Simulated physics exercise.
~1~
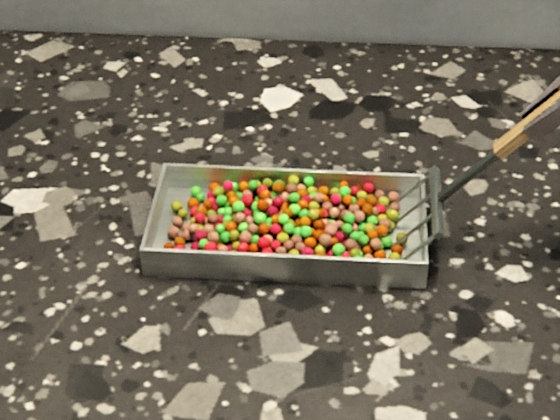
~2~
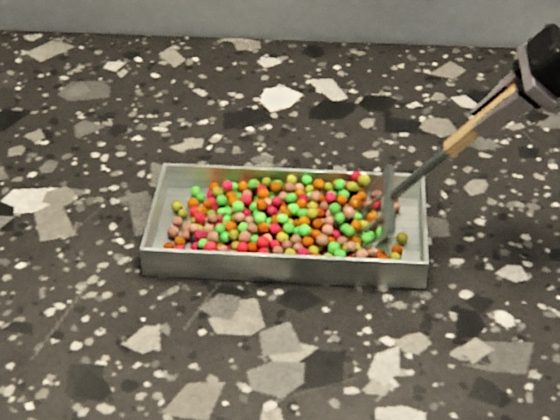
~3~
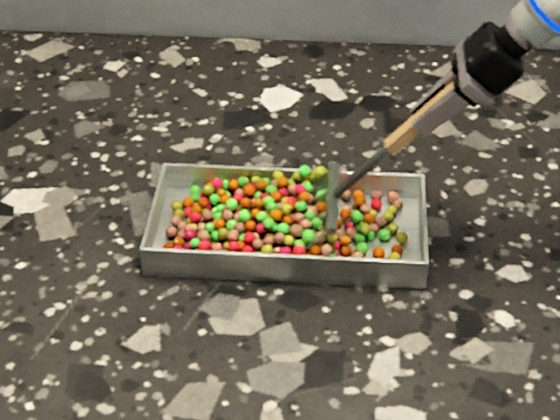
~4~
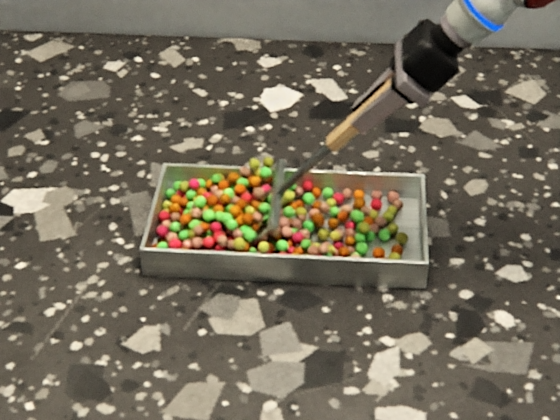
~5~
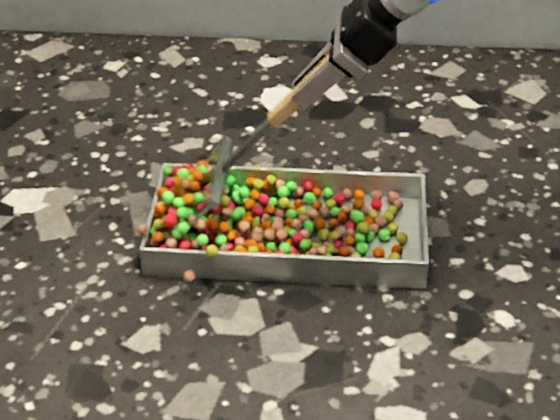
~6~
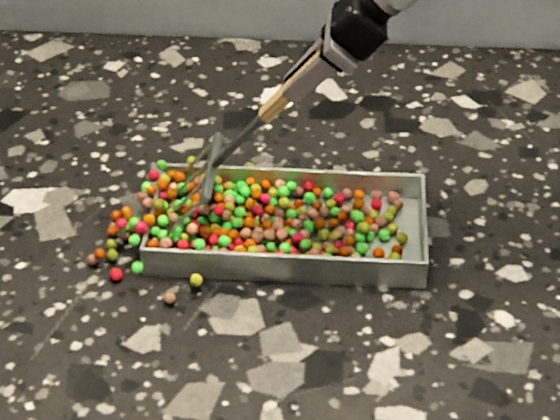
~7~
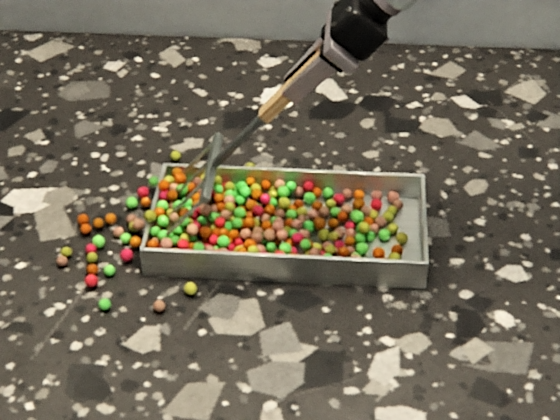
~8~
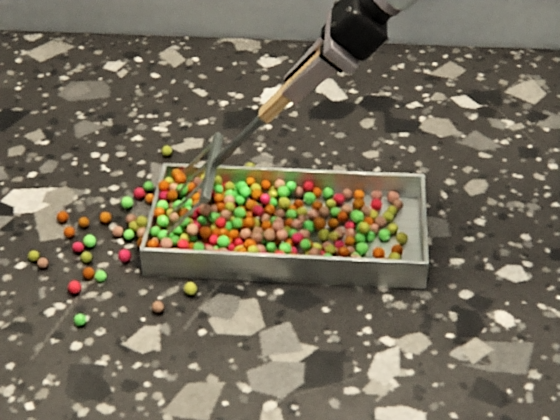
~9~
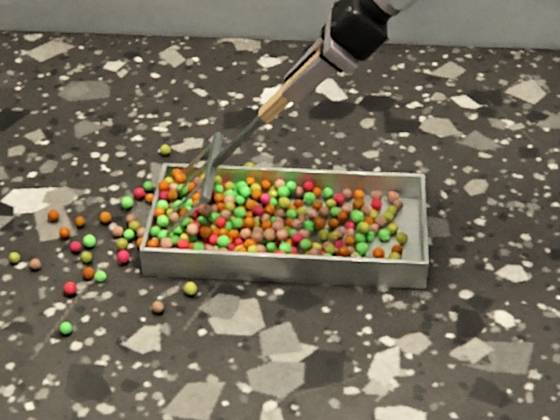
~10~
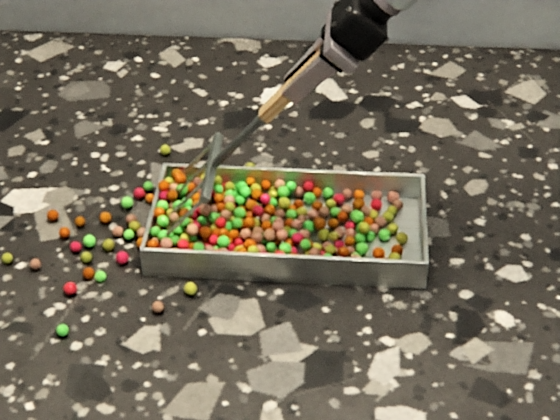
On a dark speckled tabletop, a shallow metal trough holds a bed of small round sweets in green, orange, pink and yellow. A robot arm gripping a comb-like tool with a wooden handle starts at the right end and drags it leftward through the sweets. They pile up ahead of the tines, leaving a thinner layer behind. Near the left end the heap rises above the rim and spills over, and the comb stops. Loose sweets roll out across the table to the left, then settle, scattered, while most remain in the trough with the comb still among them.
